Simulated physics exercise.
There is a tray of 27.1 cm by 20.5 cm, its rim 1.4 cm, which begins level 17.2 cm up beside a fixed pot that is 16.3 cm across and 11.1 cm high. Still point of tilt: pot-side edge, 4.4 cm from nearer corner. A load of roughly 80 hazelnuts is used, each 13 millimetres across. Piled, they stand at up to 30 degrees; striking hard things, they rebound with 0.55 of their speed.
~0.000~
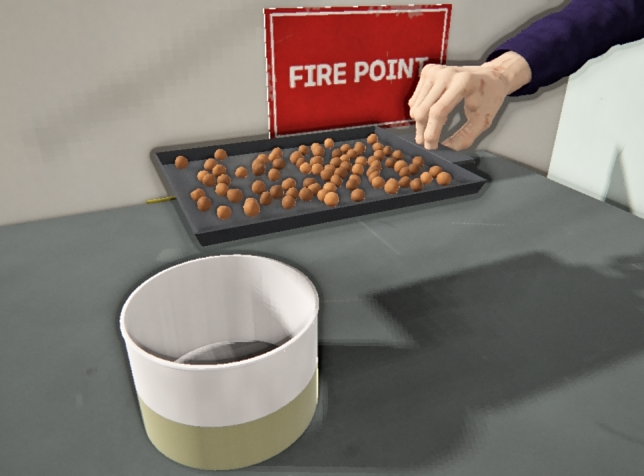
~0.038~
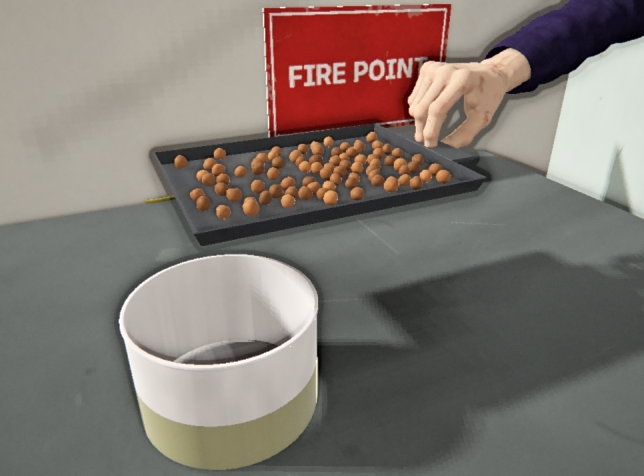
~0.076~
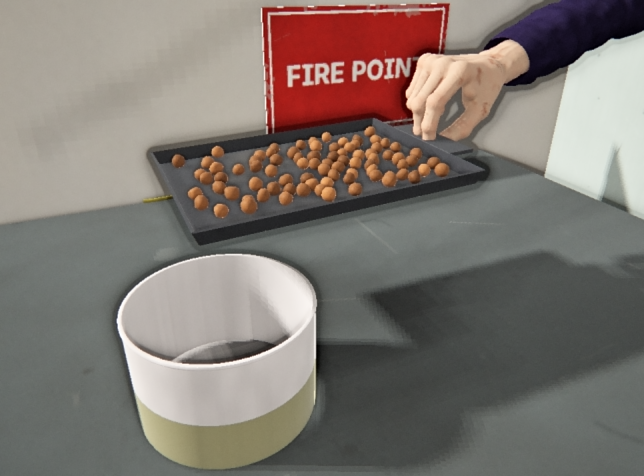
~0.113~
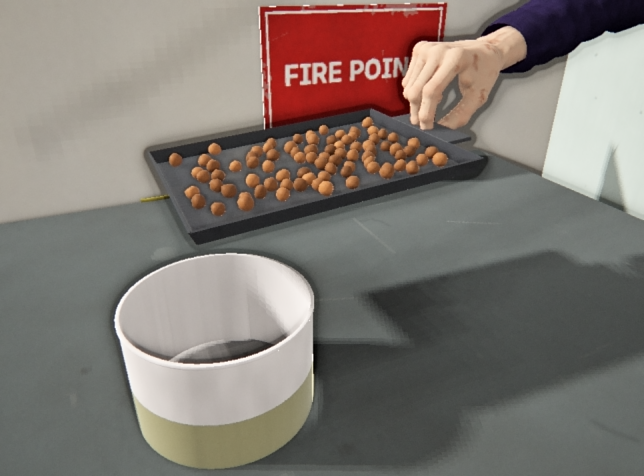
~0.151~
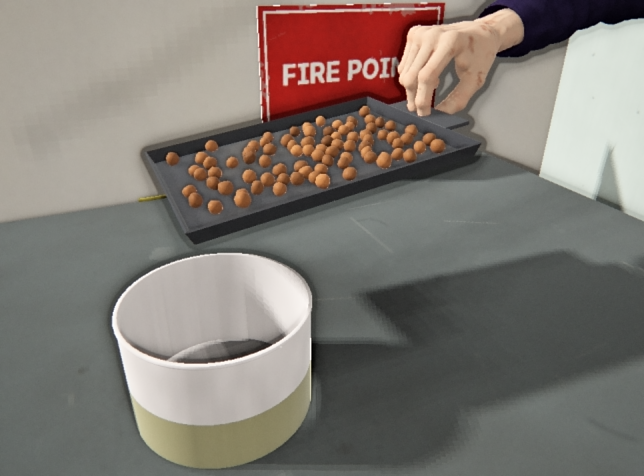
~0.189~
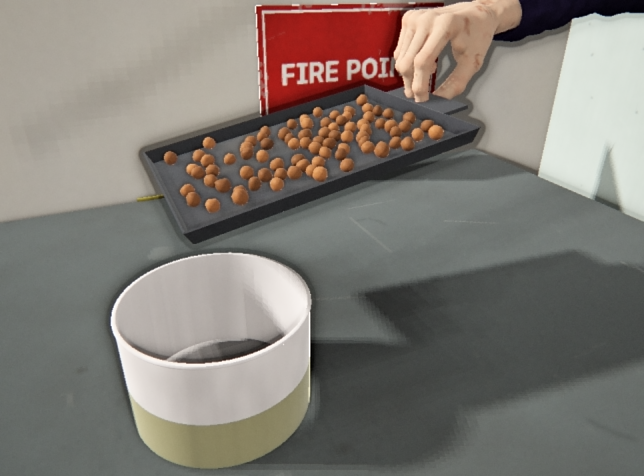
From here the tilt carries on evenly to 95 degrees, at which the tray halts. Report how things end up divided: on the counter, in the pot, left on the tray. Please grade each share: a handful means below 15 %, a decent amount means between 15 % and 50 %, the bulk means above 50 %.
Counter: The bulk, pot: A decent amount, tray: A handful.
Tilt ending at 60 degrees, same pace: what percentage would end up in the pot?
About 10 in a hundred would end up in the pot.
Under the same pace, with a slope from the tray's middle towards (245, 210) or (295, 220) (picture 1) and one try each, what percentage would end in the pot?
I'd put it at about 95 per cent for the first tilt and about 95 per cent for the second.
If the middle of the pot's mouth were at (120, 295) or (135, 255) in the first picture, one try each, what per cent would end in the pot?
Roughly 60 per cent, then 75 per cent.
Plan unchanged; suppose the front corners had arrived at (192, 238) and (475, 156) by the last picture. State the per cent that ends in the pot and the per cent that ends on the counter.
Final per cent - pot 100, counter 0.
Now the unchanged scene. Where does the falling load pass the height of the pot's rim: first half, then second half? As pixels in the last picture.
At roughly (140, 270) first, later on at (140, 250).
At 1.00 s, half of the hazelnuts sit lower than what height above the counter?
About 18 cm.
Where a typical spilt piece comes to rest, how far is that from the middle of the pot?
Close to 20 cm, give or take.
After 0.67 s, tilt 51 degrees; the tray holds 100 %, the pot 0 %.
Then, at 1.00 s, tilt 78 degrees; the tray holds 60 %, the pot 10 %.
Then, at 1.41 s, tilt 95 degrees; the tray holds 0 %, the pot 30 %.
At rest (2.3 s), counter 70 %, pot 30 %, tray 0 %.
